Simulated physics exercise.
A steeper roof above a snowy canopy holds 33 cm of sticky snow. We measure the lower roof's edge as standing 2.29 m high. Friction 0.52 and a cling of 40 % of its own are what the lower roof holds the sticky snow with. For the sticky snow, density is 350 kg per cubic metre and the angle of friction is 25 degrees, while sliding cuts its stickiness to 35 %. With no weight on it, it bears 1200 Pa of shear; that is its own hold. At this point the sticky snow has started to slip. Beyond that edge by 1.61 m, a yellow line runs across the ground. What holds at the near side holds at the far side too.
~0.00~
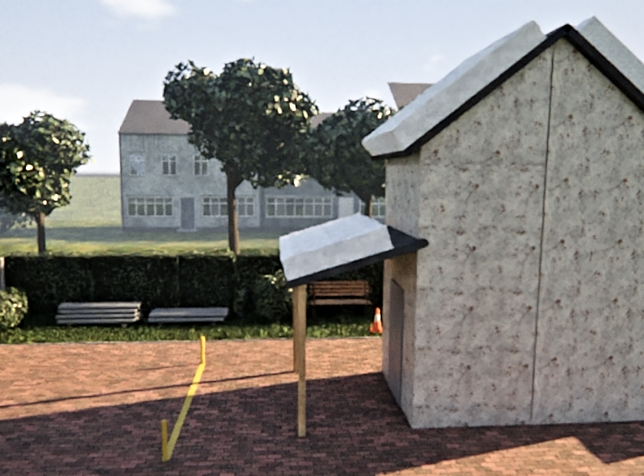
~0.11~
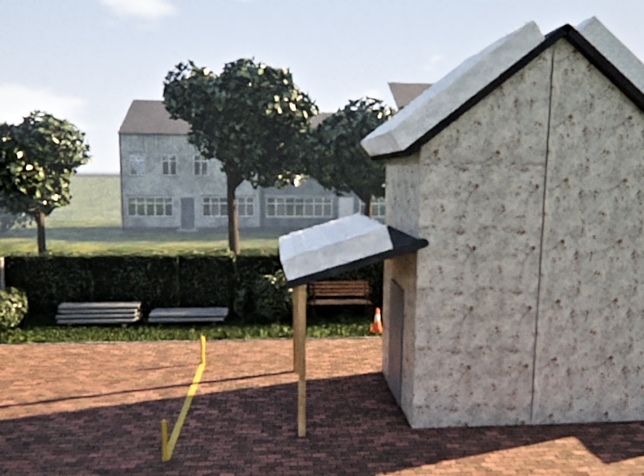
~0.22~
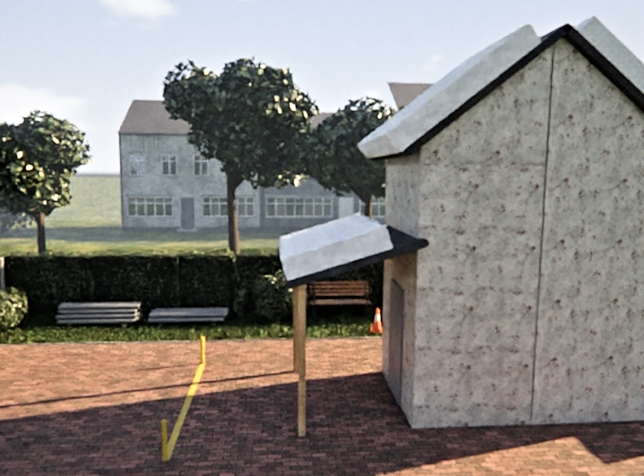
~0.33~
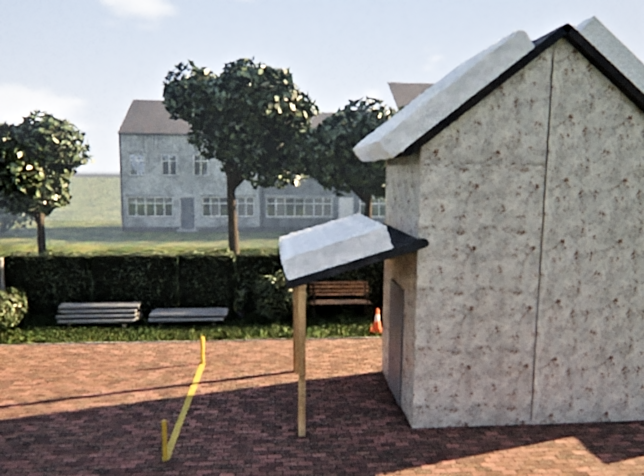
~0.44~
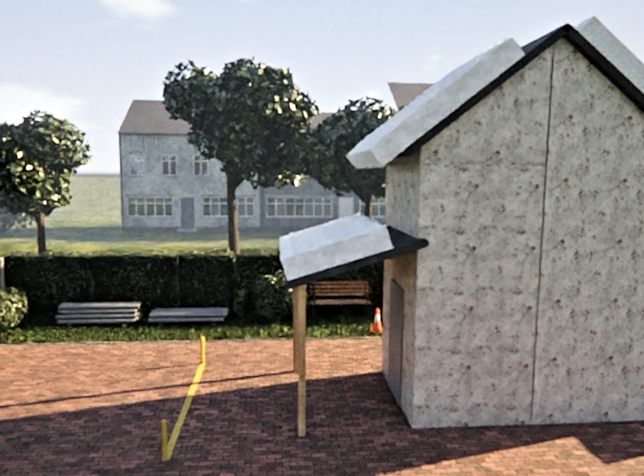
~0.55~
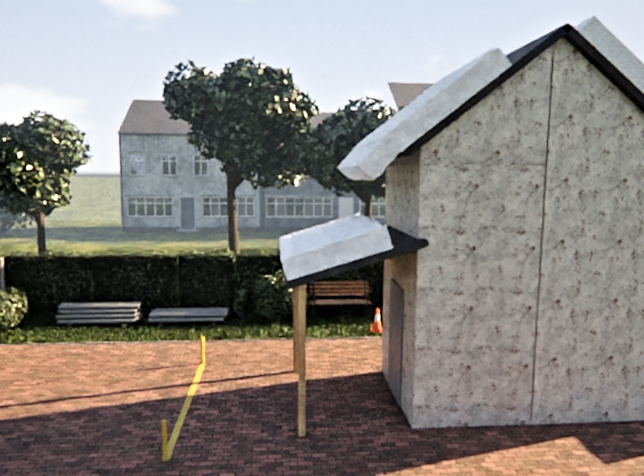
A thick white slab of snow on the steep dark-edged roof at right slides slowly down the left slope, its lower end jutting a little farther past the eave. The view, fixed and level, shows a mottled grey building with a smaller snow-topped canopy on wooden posts at its left. Brick paving with a yellow line lies at left, before a hedge, benches, an orange cone, trees and a long house, all still.
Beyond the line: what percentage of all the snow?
I would say close to 33 percent.
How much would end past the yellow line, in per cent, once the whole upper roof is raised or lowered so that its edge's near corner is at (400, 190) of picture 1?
10 %.
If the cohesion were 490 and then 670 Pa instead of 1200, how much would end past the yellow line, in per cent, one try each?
45 %, then 45 %.
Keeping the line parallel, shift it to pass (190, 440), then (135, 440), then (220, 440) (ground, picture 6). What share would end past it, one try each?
The three tries give 40 %, 22 % and 55 % in turn.
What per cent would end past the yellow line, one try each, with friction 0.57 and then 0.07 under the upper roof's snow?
First some 2 %, after that some 40 %.
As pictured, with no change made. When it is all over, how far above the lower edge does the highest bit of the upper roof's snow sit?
I'd put it at around 0.7 m up.
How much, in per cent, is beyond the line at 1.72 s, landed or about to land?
5 %.
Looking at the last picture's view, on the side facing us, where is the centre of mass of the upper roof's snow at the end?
The middle sits at about (169, 418).
After 1.09 s, none is below the lower edge and 0 % is past the line.
After 1.72 s, 47 % is below the lower edge and 5 % is past the line.
After 2.36 s, 72 % is below the lower edge and 33 % is past the line.
After 3.00 s, 72 % is below the lower edge and 33 % is past the line.
After 3.40 s, 72 % is below the lower edge and 33 % is past the line.
